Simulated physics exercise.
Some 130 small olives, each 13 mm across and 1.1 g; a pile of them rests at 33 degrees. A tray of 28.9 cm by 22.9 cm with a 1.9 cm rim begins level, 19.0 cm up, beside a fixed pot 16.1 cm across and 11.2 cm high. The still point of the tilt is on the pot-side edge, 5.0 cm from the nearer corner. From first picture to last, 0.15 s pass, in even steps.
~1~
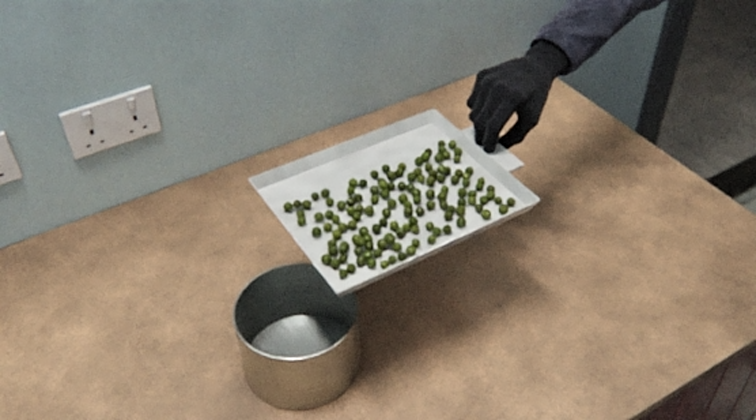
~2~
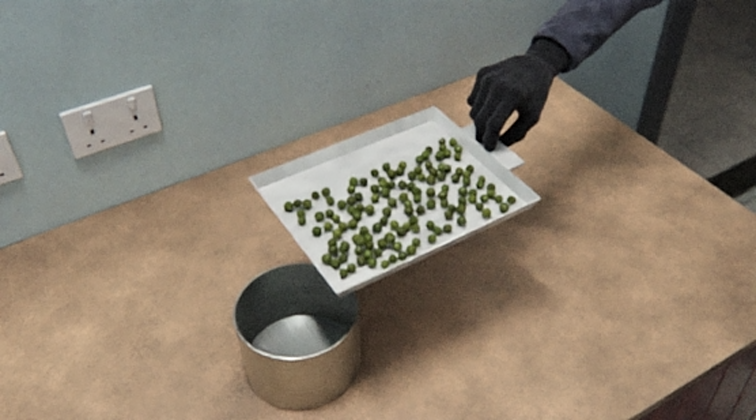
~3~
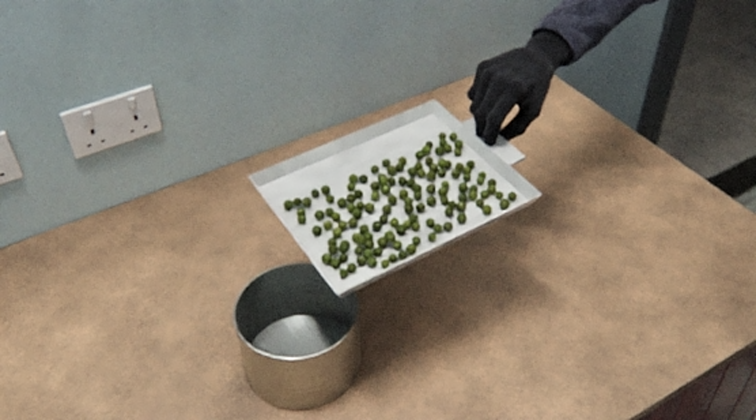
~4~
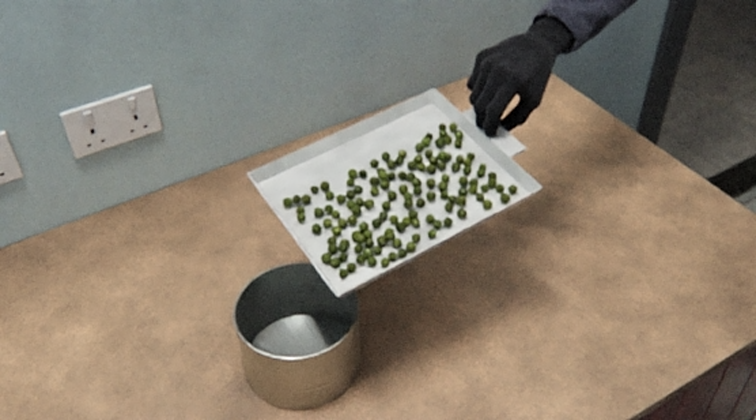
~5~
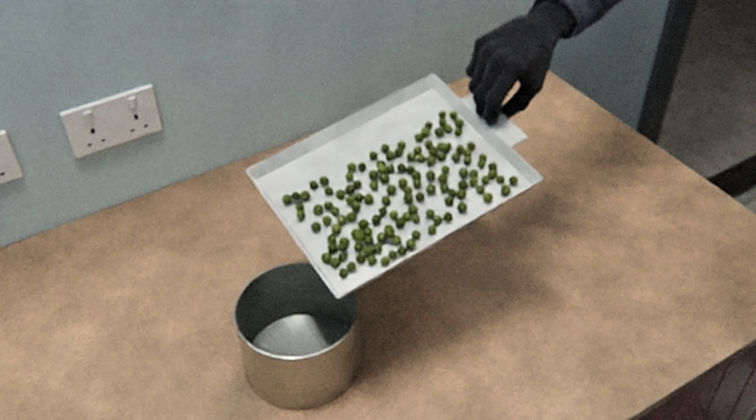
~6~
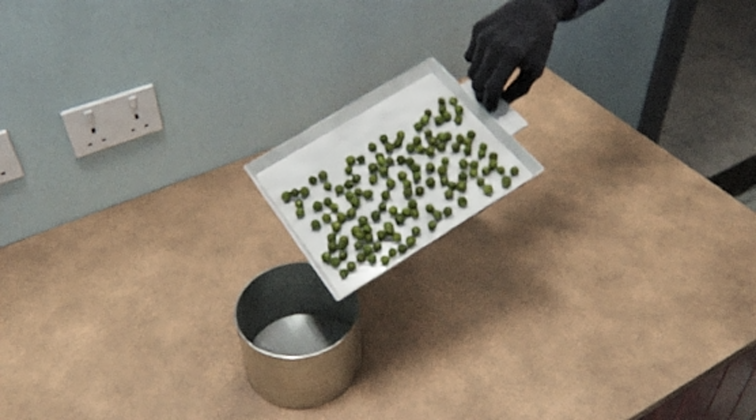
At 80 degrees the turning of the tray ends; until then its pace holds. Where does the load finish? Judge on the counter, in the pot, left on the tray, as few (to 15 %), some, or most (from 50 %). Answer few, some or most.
Counter most, pot some, tray few.
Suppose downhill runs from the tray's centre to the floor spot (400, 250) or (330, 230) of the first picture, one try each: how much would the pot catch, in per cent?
About 10 and 60 per cent.
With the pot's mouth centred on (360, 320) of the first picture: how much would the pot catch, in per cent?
About 45 per cent.
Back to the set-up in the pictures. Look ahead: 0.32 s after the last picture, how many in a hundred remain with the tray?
Roughly 100 per cent.
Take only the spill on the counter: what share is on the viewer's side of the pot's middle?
Roughly 100 per cent.
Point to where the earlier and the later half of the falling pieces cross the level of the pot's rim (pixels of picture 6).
First near (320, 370), later near (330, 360).
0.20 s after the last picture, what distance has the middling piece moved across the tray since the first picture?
Some 3 cm.
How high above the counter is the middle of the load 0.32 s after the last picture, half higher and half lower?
Roughly 24 cm.
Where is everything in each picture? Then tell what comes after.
The first frame shows tray tilt 0 degrees, front corners at (340, 286) and (532, 198); middle of the pieces at (408, 205); pot at (296, 308).
The second frame shows tray tilt 1 degrees, front corners at (340, 286) and (532, 197); middle of the pieces at (408, 204).
The third frame shows tray tilt 3 degrees, front corners at (340, 287) and (533, 193); middle of the pieces at (408, 201).
The fourth frame shows tray tilt 6 degrees, front corners at (339, 288) and (534, 186), lowest corner left front; middle of the pieces at (408, 196).
The fifth frame shows tray tilt 11 degrees, front corners at (339, 290) and (534, 177), lowest corner left front; middle of the pieces at (408, 190).
The sixth frame shows tray tilt 16 degrees, front corners at (340, 292) and (535, 168), lowest corner left front; middle of the pieces at (407, 184); pot at (297, 307).
Then, 0.20 s after the last picture, tilt 50 degrees; the tray holds 100 %, the pot 0 %.
Then, 0.32 s after the last picture, tilt 71 degrees; the tray holds 100 %, the pot 0 %.
Then, 0.58 s after the last picture, tilt 80 degrees; the tray holds 10 %, the pot 20 %.
In the end, counter 75 %, pot 25 %, tray 0 %.
